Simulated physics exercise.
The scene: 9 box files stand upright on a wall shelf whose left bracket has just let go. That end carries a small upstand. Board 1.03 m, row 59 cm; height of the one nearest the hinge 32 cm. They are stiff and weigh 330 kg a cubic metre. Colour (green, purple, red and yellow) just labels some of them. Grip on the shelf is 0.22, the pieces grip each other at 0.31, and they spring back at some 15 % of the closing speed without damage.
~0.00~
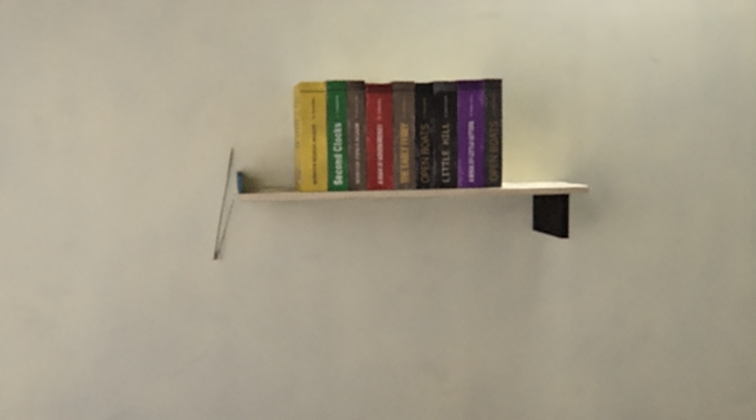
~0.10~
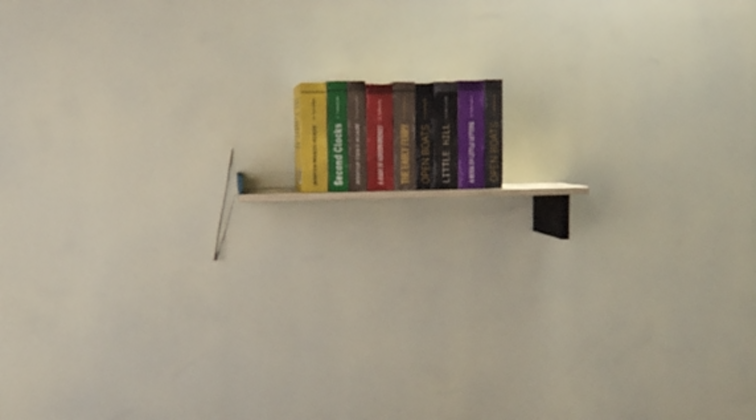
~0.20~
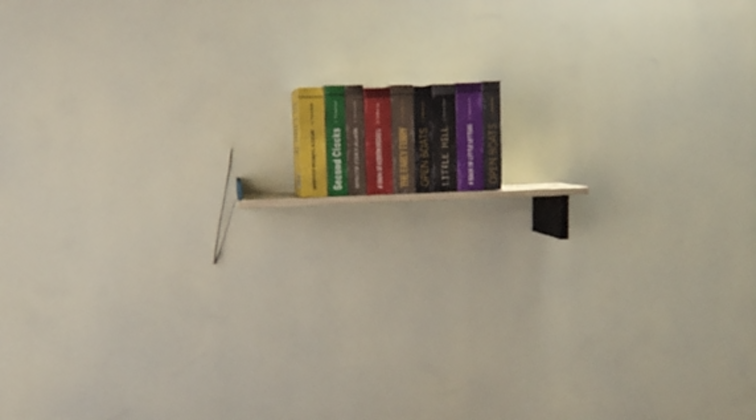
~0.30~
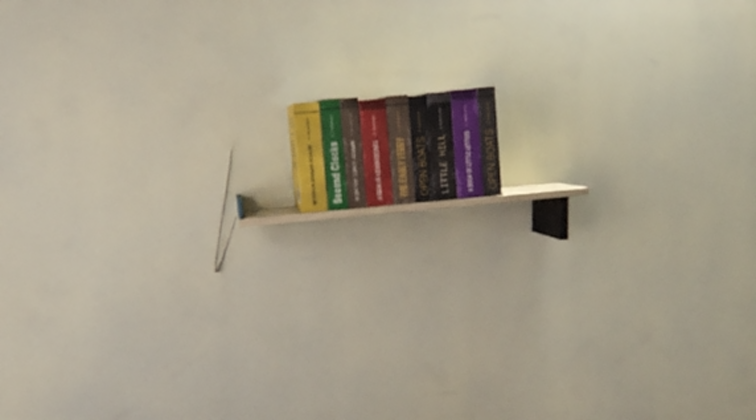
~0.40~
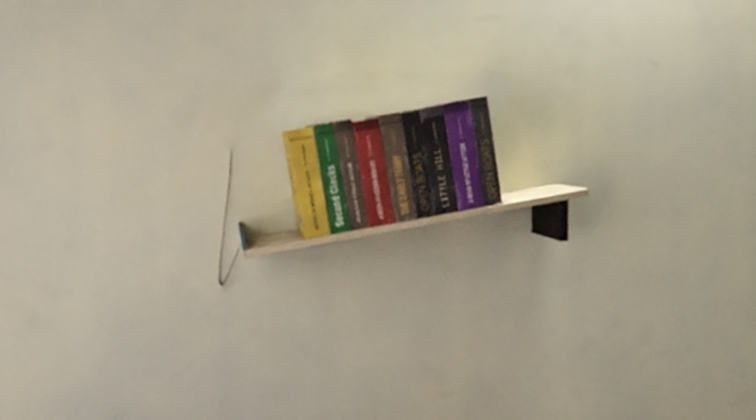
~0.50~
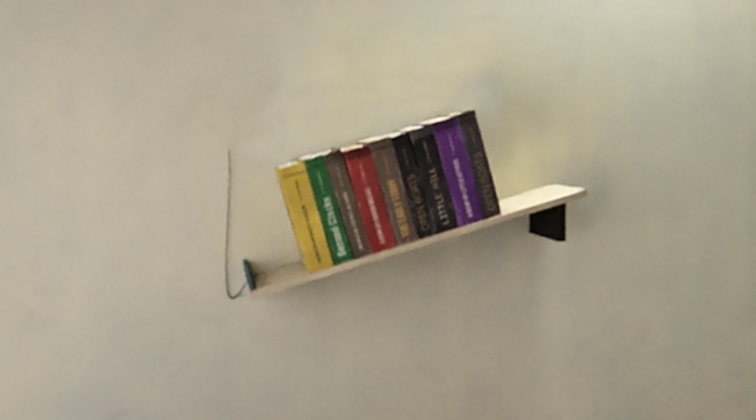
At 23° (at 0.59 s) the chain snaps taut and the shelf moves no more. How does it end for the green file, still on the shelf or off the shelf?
It stays up there.
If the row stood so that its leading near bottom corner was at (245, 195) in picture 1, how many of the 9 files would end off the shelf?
In that case 0.
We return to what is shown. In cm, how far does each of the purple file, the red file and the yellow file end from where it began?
Moved: Purple 30, red 40, yellow 50.
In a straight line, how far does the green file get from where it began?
Roughly 45 cm away.
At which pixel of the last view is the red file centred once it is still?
At about (311, 253).
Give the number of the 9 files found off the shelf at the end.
It comes to 0.
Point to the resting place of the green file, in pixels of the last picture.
At about (267, 272).
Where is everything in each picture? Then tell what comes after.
In the first frame (each place is the centre of the face we see best; leans and shifts are taken against what carries them), shelf's free end (249, 198) slope 0°; green file (338, 136); purple file (471, 134); red file (380, 137); all in place.
The second frame shows shelf's free end (249, 198) slope 0°; green file (338, 137).
The third frame shows shelf's free end (249, 204) slope 1°; green file (336, 141).
The fourth frame shows shelf's free end (250, 223) slope 4°; green file (334, 155).
The fifth frame shows shelf's free end (254, 253) slope 9°; green file (332, 178).
The sixth frame shows shelf's free end (262, 293) slope 15°; green file (329, 210); yellow file (306, 217); red file (370, 199); all in place.
By 0.58 s, none of the 9 files off the shelf; green file unmoved.
By 0.78 s, none of the 9 files off the shelf, 9 disturbed; green file tilted 28°; purple file tilted 27°.
When it is over (1.3 s), none of the 9 files off the shelf, 9 disturbed; green file tilted 34°; yellow file tilted 34°; red file tilted 34°. In pixels of the last frame, middles, green file near (267, 273), yellow file near (241, 283).
